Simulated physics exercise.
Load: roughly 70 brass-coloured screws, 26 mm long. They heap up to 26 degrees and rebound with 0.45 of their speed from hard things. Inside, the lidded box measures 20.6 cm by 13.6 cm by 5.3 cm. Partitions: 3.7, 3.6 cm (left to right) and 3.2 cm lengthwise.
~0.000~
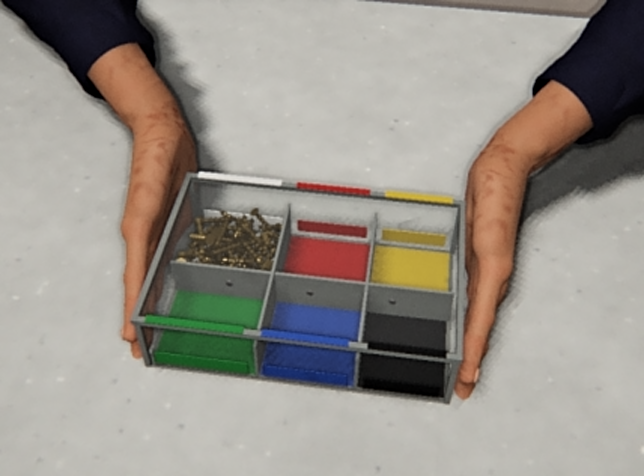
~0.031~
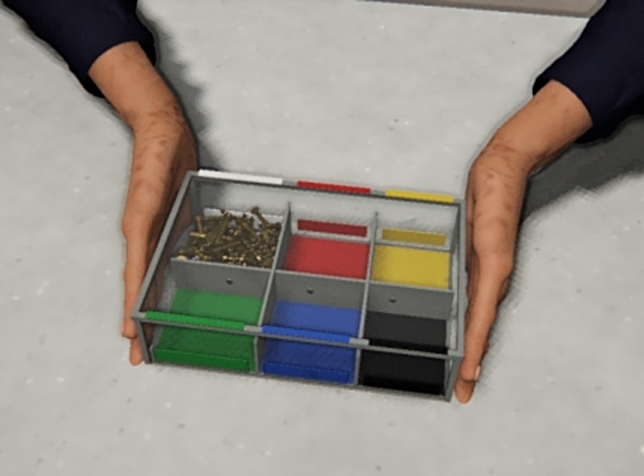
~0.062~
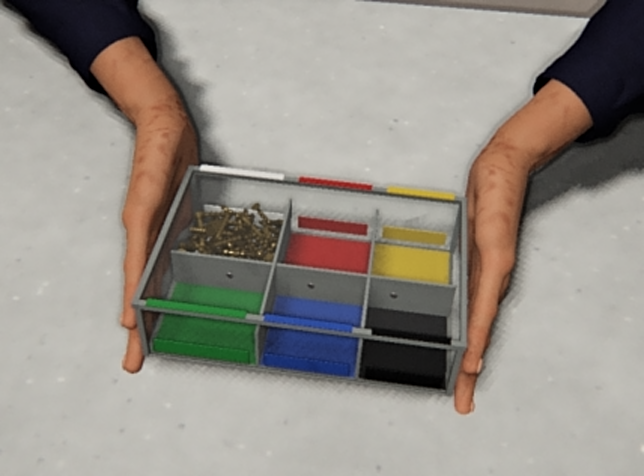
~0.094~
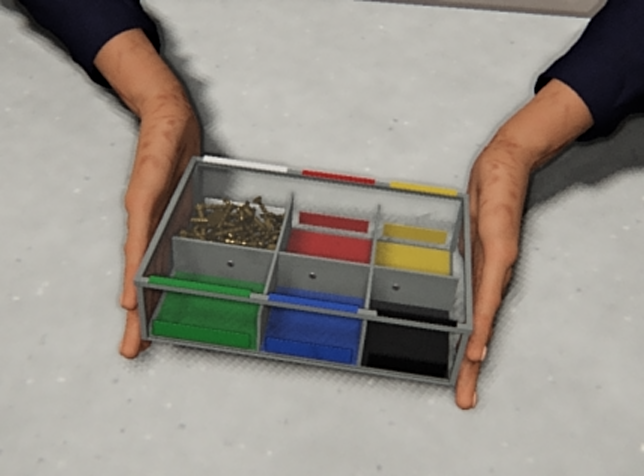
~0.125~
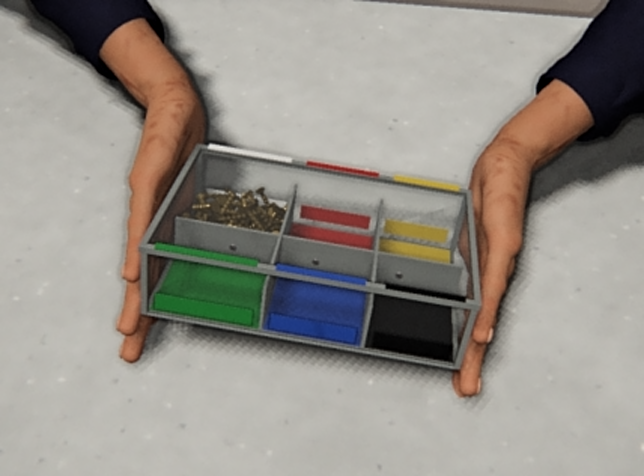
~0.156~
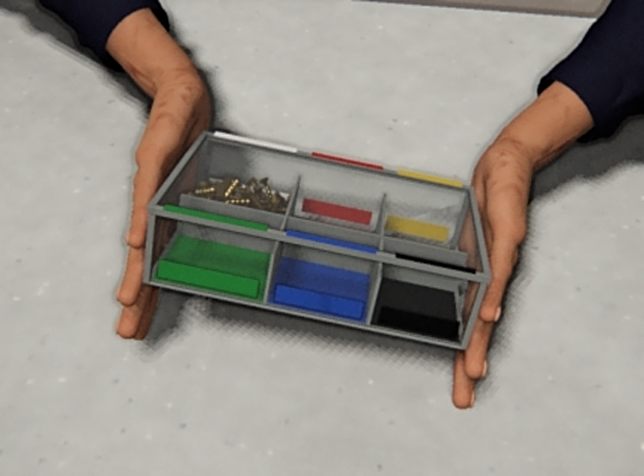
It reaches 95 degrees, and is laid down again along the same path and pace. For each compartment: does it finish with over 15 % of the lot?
Red compartment: Under; blue compartment: Under; green compartment: Under; yellow compartment: Under; white compartment: Over; black compartment: Under.
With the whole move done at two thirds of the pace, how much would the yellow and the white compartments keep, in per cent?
Then: Yellow 0, white 95.
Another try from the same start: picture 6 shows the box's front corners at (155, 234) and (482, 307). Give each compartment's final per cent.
Red 0, blue 0, green 0, yellow 5, white 95, black 0.
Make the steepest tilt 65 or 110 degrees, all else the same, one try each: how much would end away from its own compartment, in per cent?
Some 5 and 5 per cent.
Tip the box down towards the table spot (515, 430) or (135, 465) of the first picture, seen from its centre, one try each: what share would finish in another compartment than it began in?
Some 20 and 25 per cent.
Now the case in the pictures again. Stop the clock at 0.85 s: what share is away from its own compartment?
About 0 per cent.
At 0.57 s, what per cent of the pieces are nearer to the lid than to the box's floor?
Some 50 per cent.
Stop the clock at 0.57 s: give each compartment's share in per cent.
Red 0; blue 0; green 0; yellow 0; white 100; black 0.
After 0.57 s, tilt 94 degrees; white 100 %.
After 0.85 s, tilt 39 degrees; white 100 %.
After 1.23 s, tilt 0 degrees; red 5 %, white 95 %.
By 1.6 s all is still; red 5 %, blue 0 %, green 0 %, yellow 0 %, white 95 %, black 0 %.
